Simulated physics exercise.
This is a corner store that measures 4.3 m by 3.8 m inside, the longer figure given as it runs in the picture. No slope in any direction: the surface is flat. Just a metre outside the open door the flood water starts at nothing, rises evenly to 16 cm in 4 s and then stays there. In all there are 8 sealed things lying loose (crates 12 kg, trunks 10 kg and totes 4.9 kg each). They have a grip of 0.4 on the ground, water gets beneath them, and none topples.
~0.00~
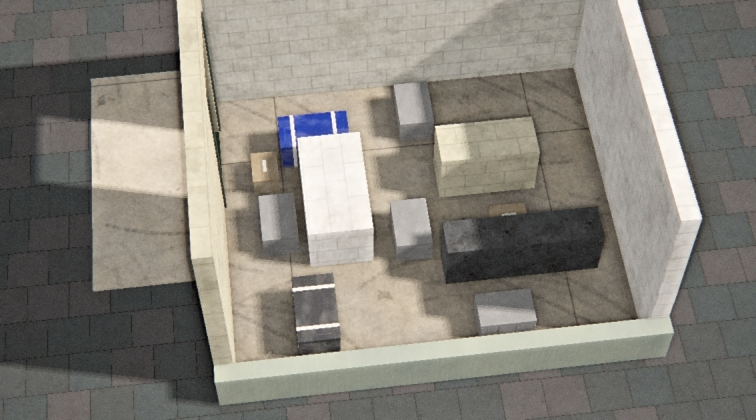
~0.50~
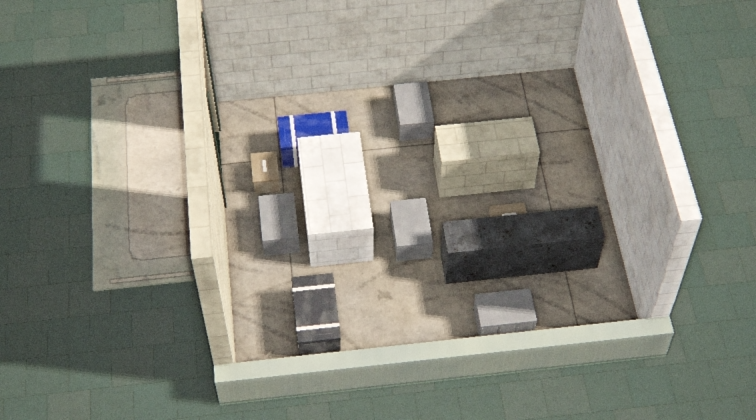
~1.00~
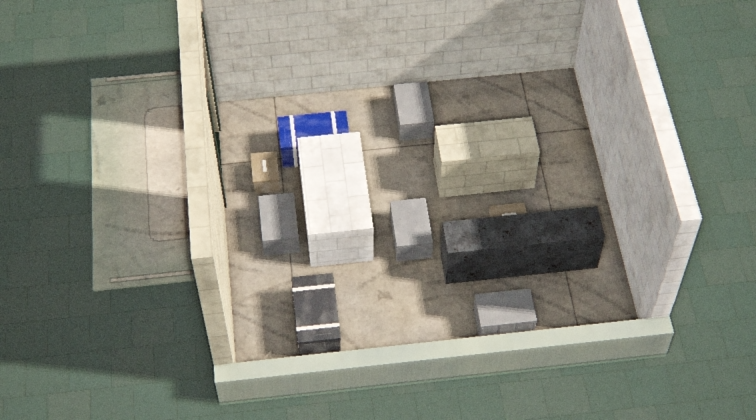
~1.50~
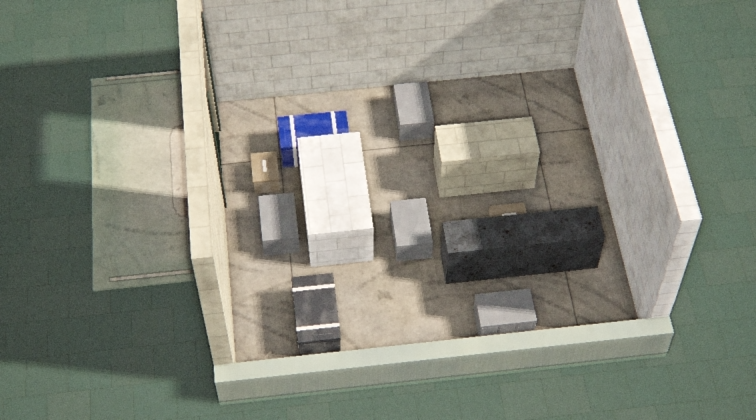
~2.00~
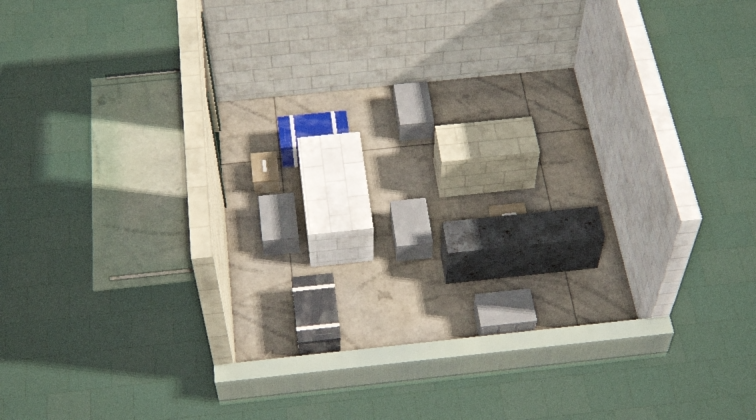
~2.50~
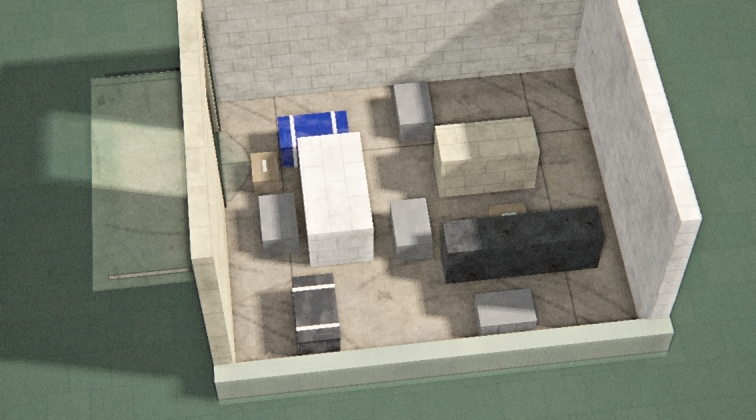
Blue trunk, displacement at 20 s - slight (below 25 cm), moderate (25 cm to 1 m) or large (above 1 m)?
My guess: It's a long way from its start.
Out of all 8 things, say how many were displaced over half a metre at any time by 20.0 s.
My count gives 7.
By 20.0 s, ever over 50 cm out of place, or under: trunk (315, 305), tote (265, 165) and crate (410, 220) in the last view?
In that order: Past it, over, short of it.
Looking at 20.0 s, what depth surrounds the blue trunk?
Roughly 12 cm at that moment.
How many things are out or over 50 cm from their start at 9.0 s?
By that time the total stands at 4.
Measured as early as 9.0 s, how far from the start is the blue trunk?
I'd guess some 250 cm by then.
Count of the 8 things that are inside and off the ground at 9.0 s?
Count: 4.
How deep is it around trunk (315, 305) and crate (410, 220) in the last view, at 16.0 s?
Around 9 cm and 9 cm.
After 4.0 s the blue trunk is near (332, 127), 0.2 m from its start, aground; 1 afloat.
After 9.0 s the blue trunk is near (519, 85), 2.5 m from its start, afloat; 4 afloat.
After 16.0 s the blue trunk is near (558, 111), 2.8 m from its start, afloat; 8 afloat.
After 20.0 s the blue trunk is near (559, 110), 2.8 m from its start, afloat; 8 afloat.
